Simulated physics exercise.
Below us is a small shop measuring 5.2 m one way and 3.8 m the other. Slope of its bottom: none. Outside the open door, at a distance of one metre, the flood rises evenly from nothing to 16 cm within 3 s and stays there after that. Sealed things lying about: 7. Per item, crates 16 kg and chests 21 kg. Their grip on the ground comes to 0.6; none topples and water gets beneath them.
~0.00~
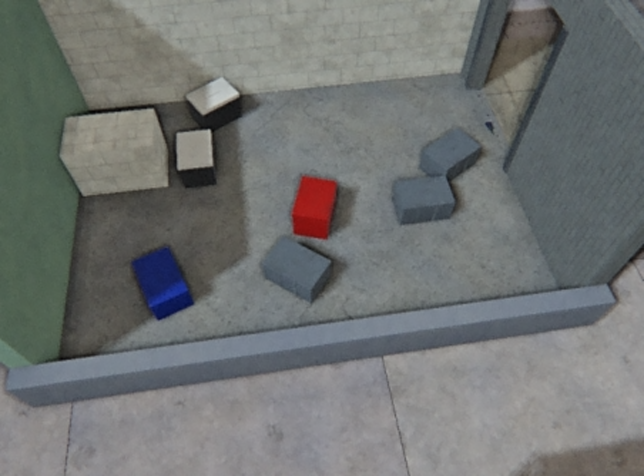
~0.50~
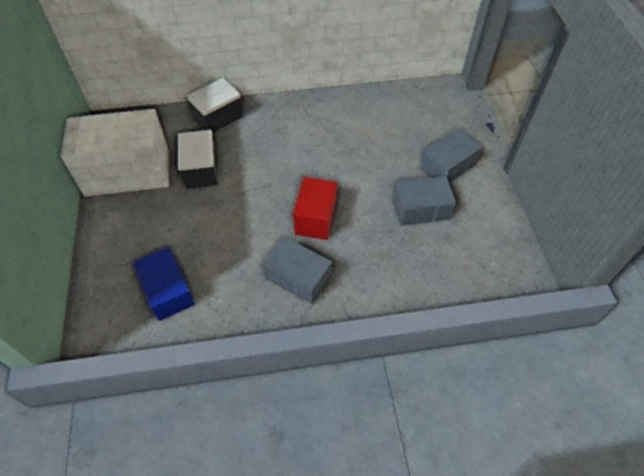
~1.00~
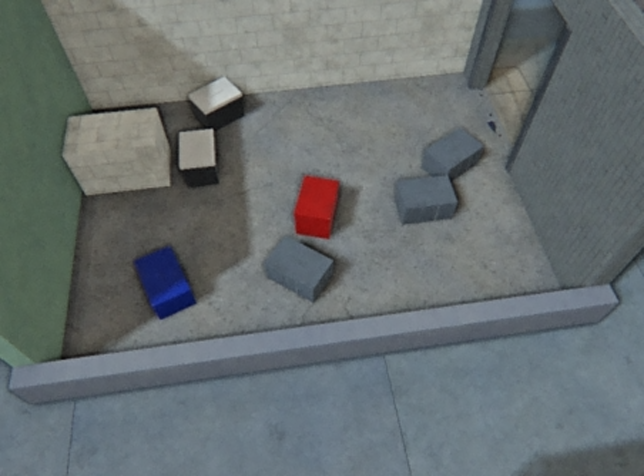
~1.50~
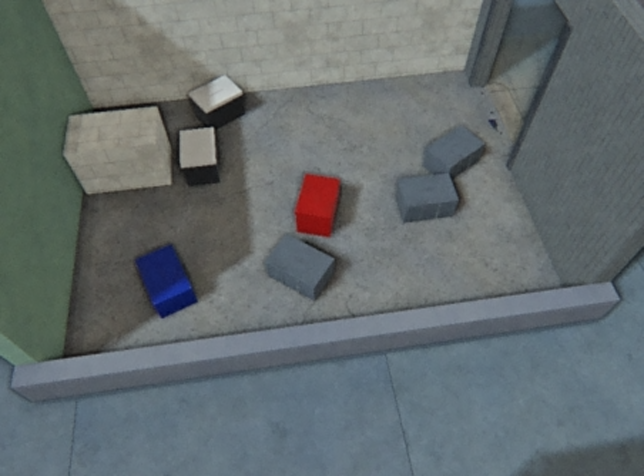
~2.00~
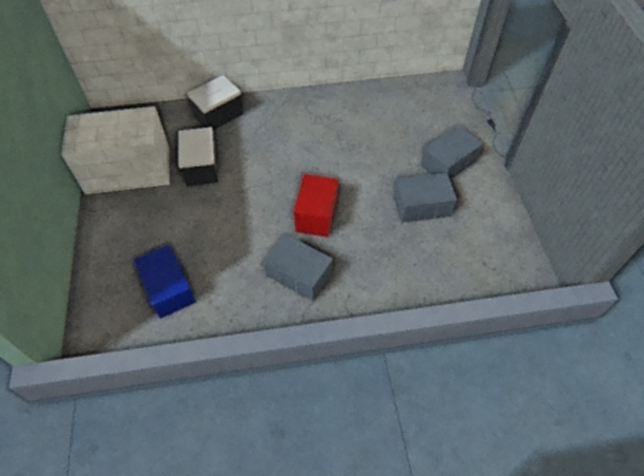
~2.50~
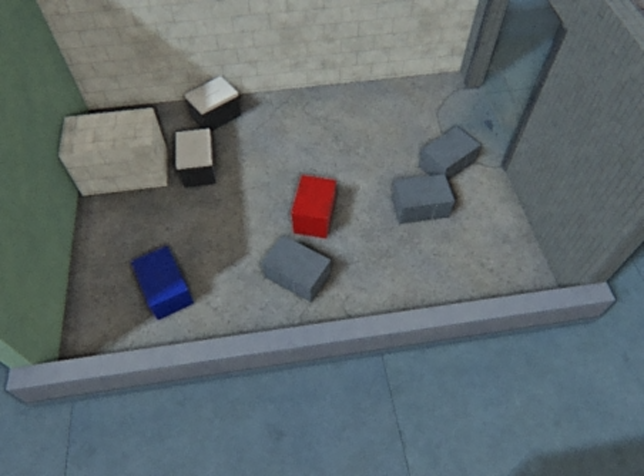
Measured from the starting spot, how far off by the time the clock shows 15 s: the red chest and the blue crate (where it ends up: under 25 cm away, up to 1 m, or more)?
Expect the red chest to be about where it started and the blue crate to be a little shifted.
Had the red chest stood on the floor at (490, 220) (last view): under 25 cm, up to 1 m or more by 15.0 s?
Result: It remains near its start.
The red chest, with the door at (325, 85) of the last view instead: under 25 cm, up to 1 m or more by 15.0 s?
Well, the red chest sits tight in that setup.
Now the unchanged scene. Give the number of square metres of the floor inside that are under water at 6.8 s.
Wet area: Approx. 13 m2.
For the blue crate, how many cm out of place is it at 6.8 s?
Shift by then: About 0 cm.
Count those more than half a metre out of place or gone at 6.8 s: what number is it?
Answer: 0.
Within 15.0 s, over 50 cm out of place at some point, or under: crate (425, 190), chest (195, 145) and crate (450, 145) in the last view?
In that order: Below, above, above.
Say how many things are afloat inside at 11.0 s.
The number is 0.
After 3.5 s the red chest is near (314, 196), 0.0 m from its start, aground; the blue crate is near (159, 275), 0.0 m from its start, aground; 0 afloat.
After 6.8 s the red chest is near (314, 196), 0.0 m from its start, aground; the blue crate is near (159, 275), 0.0 m from its start, aground; 0 afloat.
After 11.0 s the red chest is near (314, 196), 0.0 m from its start, aground; the blue crate is near (159, 275), 0.0 m from its start, aground; 0 afloat.
After 15.0 s the red chest is near (314, 196), 0.0 m from its start, aground; the blue crate is near (94, 310), 0.7 m from its start, afloat; 5 afloat.
